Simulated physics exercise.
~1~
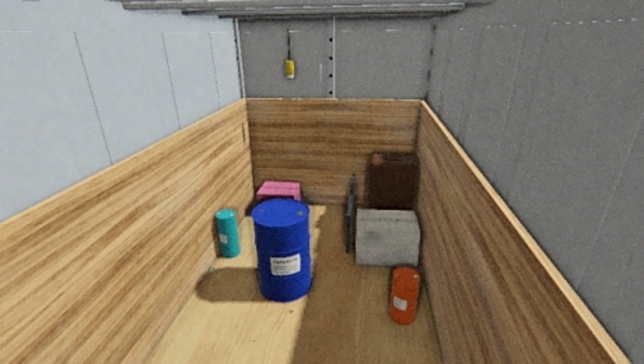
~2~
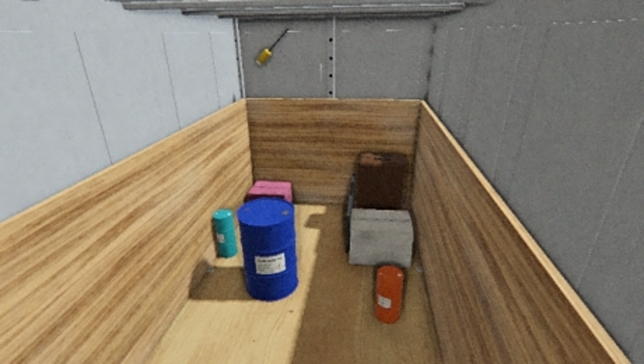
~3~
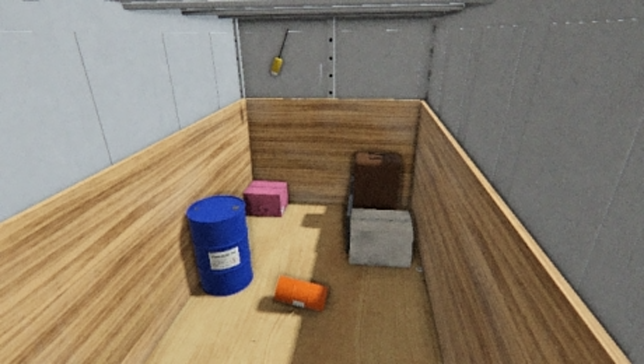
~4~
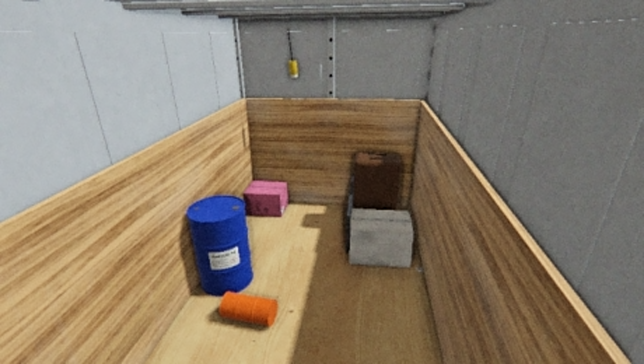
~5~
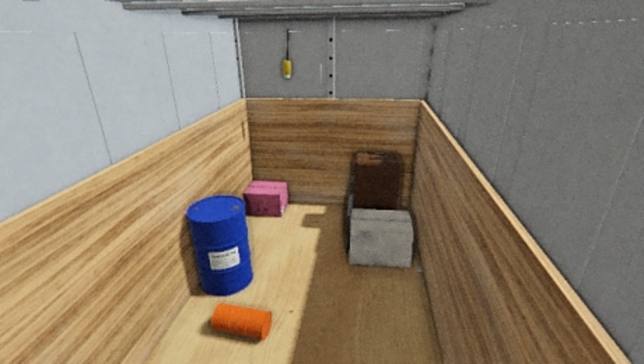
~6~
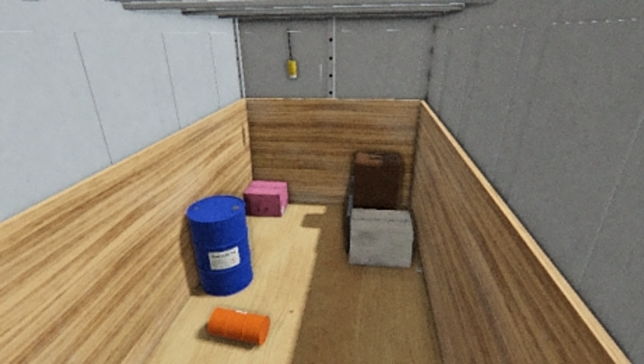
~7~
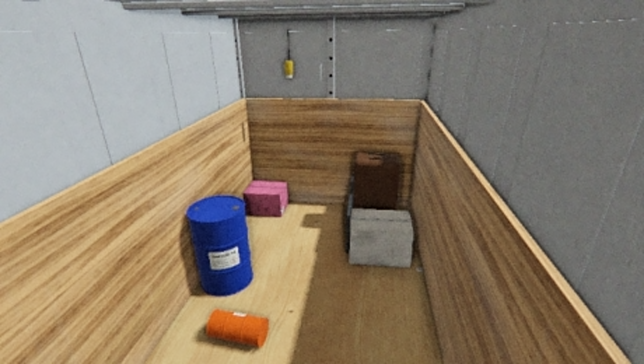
The video shows a wood-lined load bay where a hanging lamp swings and a blue drum slides left, hiding a turquoise canister, as an orange canister topples and rolls left, ending on its side before the upright drum, while the boxes and brown case stay standing behind.
